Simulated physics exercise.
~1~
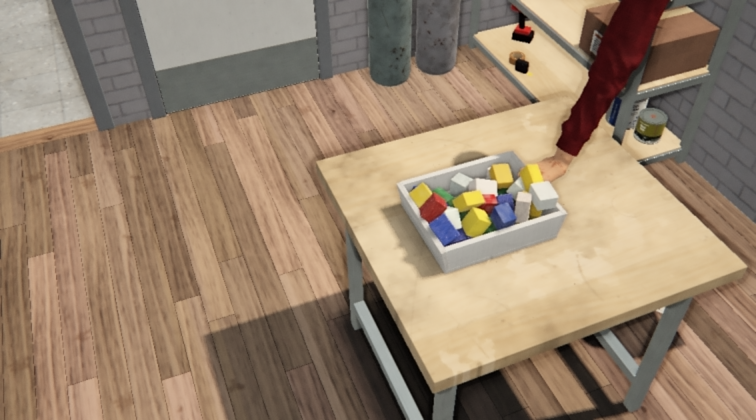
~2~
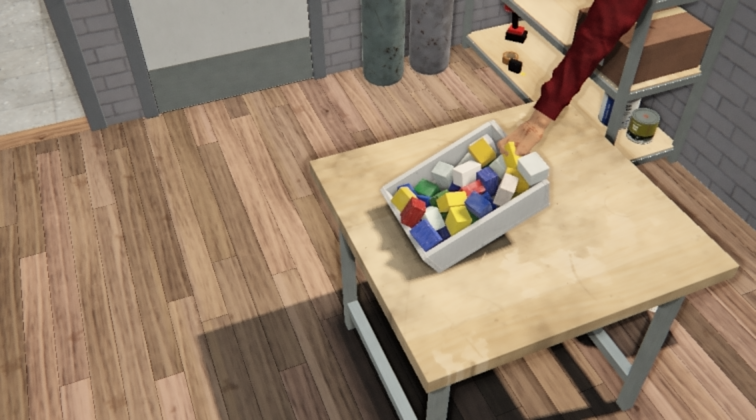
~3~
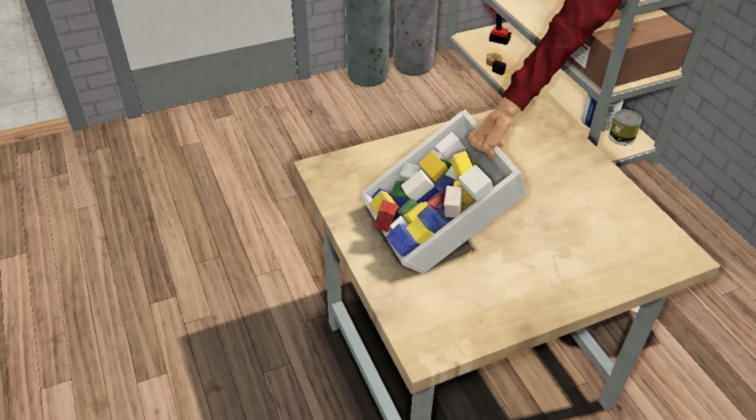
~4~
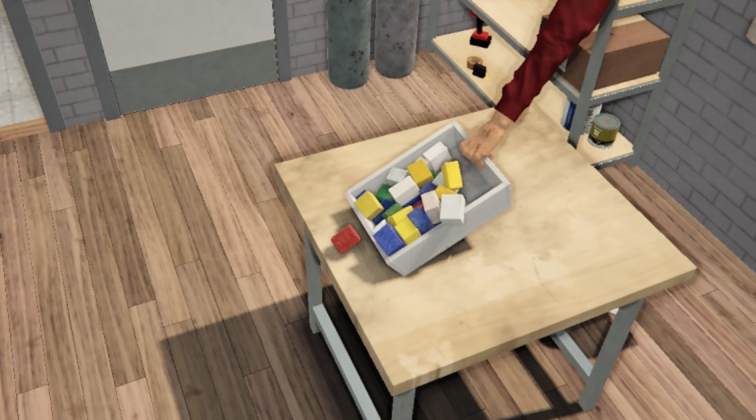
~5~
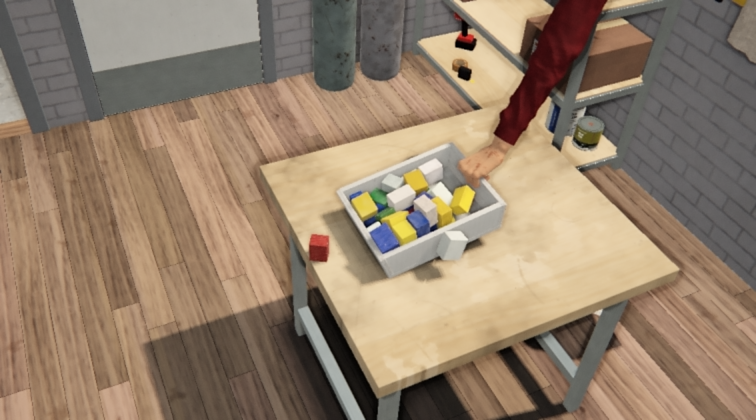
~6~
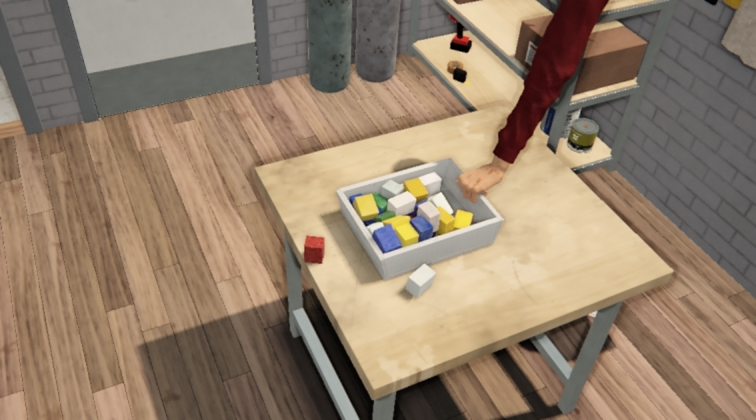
An arm in a dark red sleeve reaches from the upper right to a white box on a pale wooden table, seen from above in a room with a plank floor, grey brick walls and shelves at the right. The box holds a jumble of red, yellow, blue, green and white toy bricks. The hand lifts the right side, tipping the box leftward, and the bricks slide toward the lower left. As the box is lowered, a red brick tumbles out onto the table's left side, then a white one drops over the front edge. The box ends flat, still well filled, with those two bricks lying outside.
